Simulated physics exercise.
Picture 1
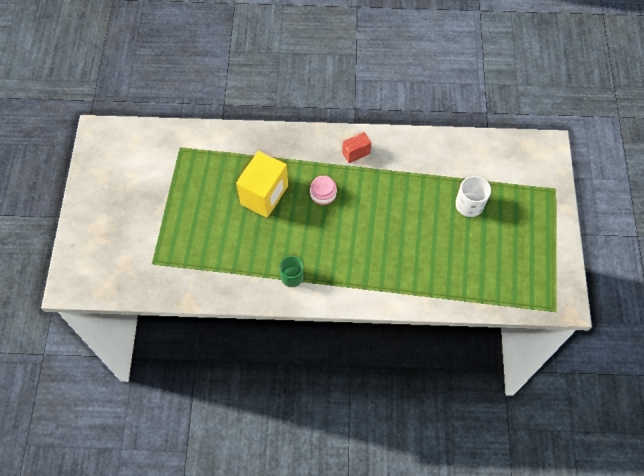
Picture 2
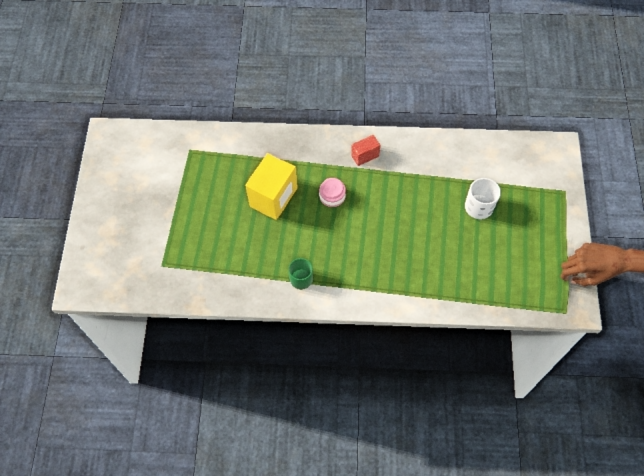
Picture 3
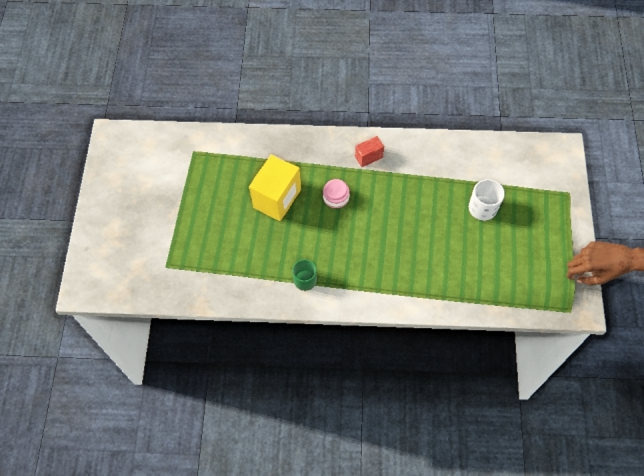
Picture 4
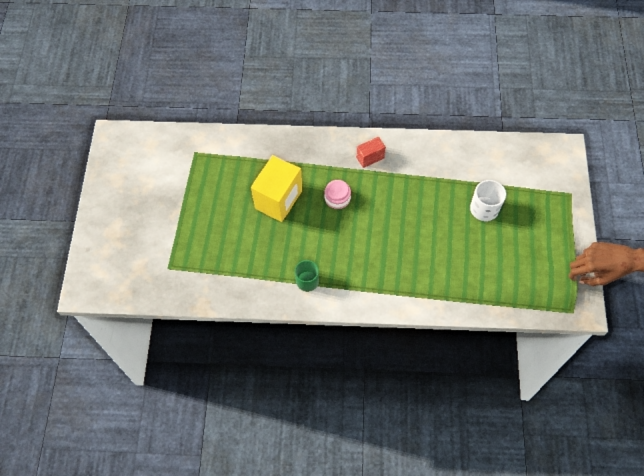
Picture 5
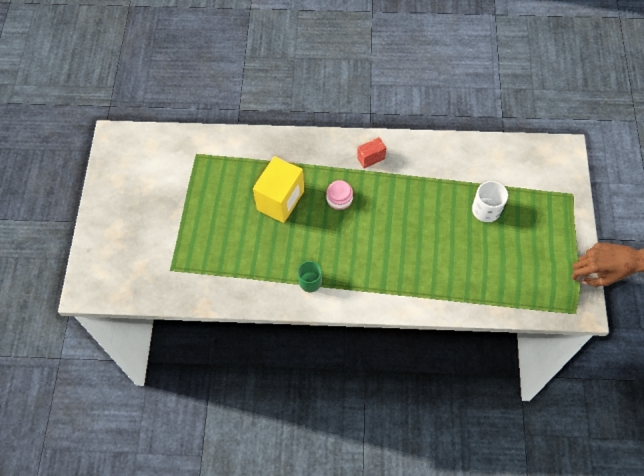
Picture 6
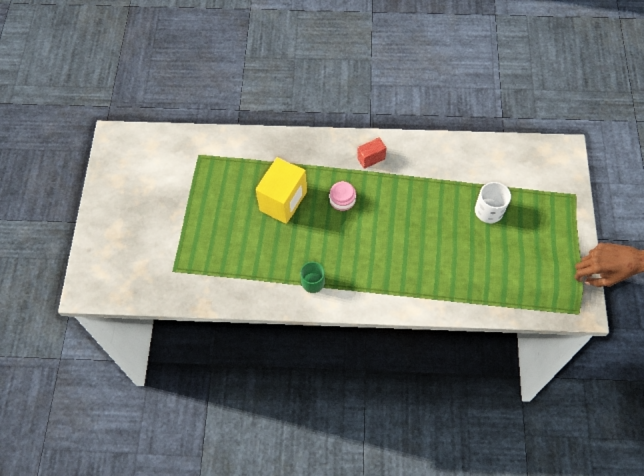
A hand came in at the right, pinched the long green scarf's end and eased it slightly right across the desk; the yellow carton, pink jar and both mugs rode along, the red block stayed put.
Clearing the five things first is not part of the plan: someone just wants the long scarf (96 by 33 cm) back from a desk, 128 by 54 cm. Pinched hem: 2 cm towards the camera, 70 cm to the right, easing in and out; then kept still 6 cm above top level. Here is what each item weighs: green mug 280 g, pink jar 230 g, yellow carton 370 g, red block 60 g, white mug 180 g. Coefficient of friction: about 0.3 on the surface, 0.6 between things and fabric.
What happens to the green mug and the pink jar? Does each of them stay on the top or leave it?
Outcome: The green mug leaves the top, the pink jar leaves the top.
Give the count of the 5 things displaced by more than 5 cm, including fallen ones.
That gives 4.
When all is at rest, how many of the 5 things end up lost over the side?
My count is 3.
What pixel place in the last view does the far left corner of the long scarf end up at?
Roughly (493, 197).
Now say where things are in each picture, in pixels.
Shows, green mug (291, 267); pink jar (323, 185); long scarf corners (152, 264) (180, 147) (556, 189) (556, 312), in the first picture.
Shows, long scarf corners (161, 266) (189, 150); grip (568, 279), in the second picture.
Shows, long scarf corners (165, 268) (193, 151); grip (574, 279), in the third picture.
Shows, long scarf corners (168, 269) (195, 152); grip (577, 279), in the fourth picture.
Shows, green mug (310, 272); long scarf corners (170, 271) (196, 154); grip (579, 280), in the fifth picture.
Shows, green mug (312, 273); pink jar (343, 191); long scarf corners (173, 272) (199, 155) (576, 195); grip (582, 280), in the sixth picture.
Next, 90 % of the long scarf is still over the top; green mug 17 cm off its start, pink jar 16 cm off its start, yellow carton 16 cm off its start.
Then, 65 % of the long scarf is still over the top; green mug 41 cm off its start, pink jar 41 cm off its start, white mug over the edge.
After that, 45 % of the long scarf is still over the top; green mug 64 cm off its start at (589, 299), pink jar 62 cm off its start at (597, 233), yellow carton 61 cm off its start at (535, 229).
Later, 30 % of the long scarf is still over the top; green mug over the edge, pink jar over the edge, yellow carton 76 cm off its start.
At the end, 30 % of the long scarf is still over the top; green mug over the edge, pink jar over the edge, yellow carton 76 cm off its start at (603, 235), white mug over the edge.
